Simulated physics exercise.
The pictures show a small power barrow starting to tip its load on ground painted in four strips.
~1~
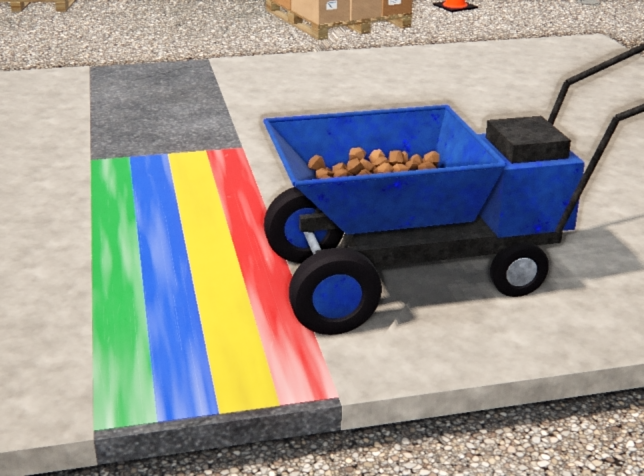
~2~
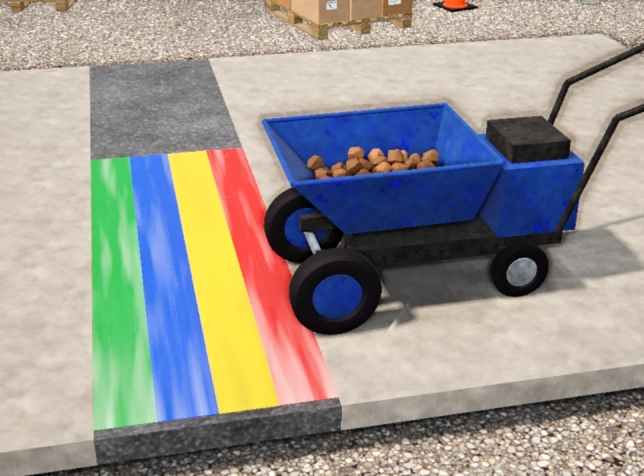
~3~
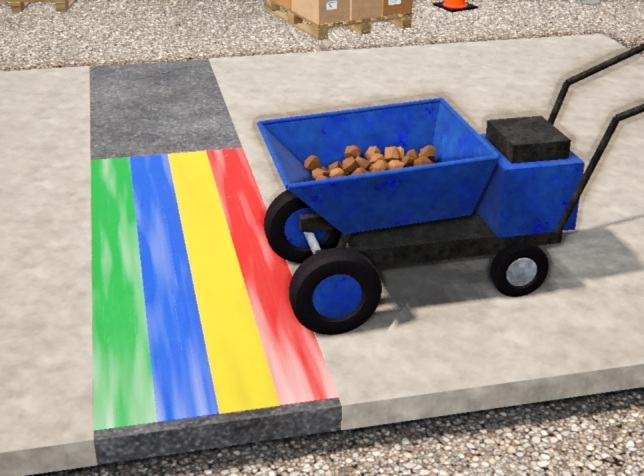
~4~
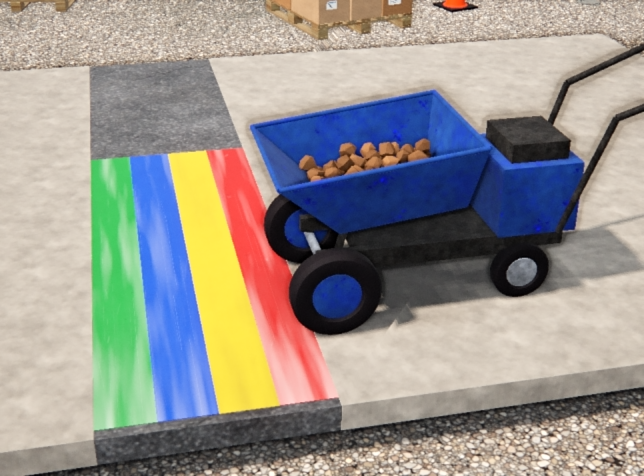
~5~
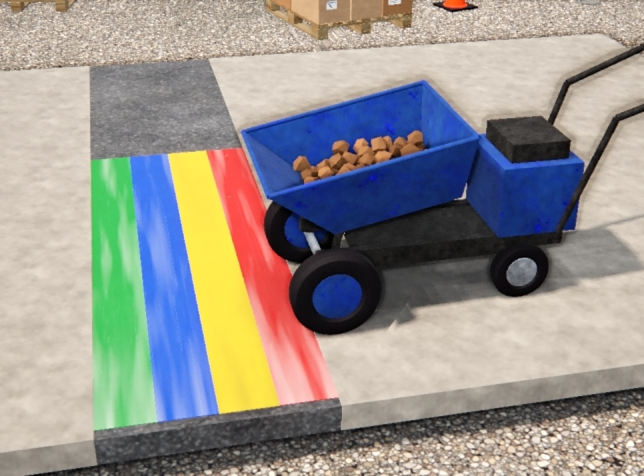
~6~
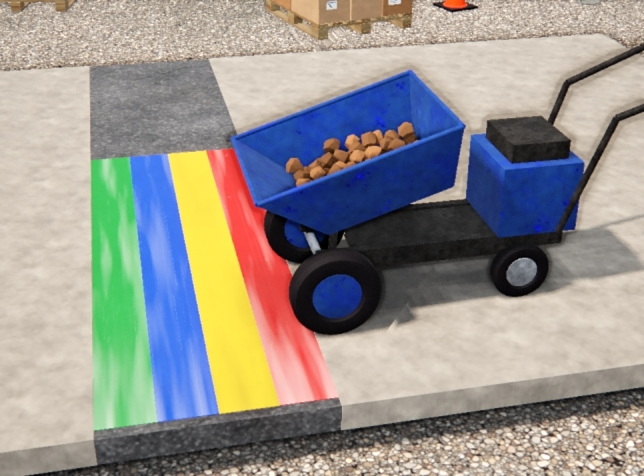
A small blue power barrow with black wheels and a skip of brown clods stands on a pale concrete slab, seen from slightly above and to the side. To its left, green, blue, yellow and red strips run side by side, with gravel beyond and in front. The skip starts level, then tilts gradually leftward, its front lip lowering and rear rising, while the wheels and camera stay still.
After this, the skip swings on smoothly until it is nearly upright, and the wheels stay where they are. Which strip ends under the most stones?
The heap favours the blue strip.
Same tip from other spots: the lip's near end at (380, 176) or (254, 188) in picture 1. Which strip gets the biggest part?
At the first place the yellow one, at the second the strip in green.
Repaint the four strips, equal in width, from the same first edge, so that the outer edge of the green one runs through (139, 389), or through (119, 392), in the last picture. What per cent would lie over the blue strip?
Roughly 20 per cent, and 40 per cent.
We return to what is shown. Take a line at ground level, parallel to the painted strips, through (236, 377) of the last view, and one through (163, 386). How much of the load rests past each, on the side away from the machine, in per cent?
About 90 and 40 per cent.
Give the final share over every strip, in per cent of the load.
About: Red strip 0, yellow strip 0, blue strip 60, green strip 25 per cent.
Shortly afterwards, skip tipped steeply; the whole lot in the skip.
Next, skip tipped right over; all but a few in the skip; a little over the blue strip.
Some moments later, skip tipped right over; a little in the skip; near half over the blue strip; near a quarter over the green strip; a little off the paint.
In the end, skip tipped right over; a little in the skip; none at all over the red strip; none at all over the yellow strip; near two thirds over the blue strip; near a quarter over the green strip; a little off the paint.
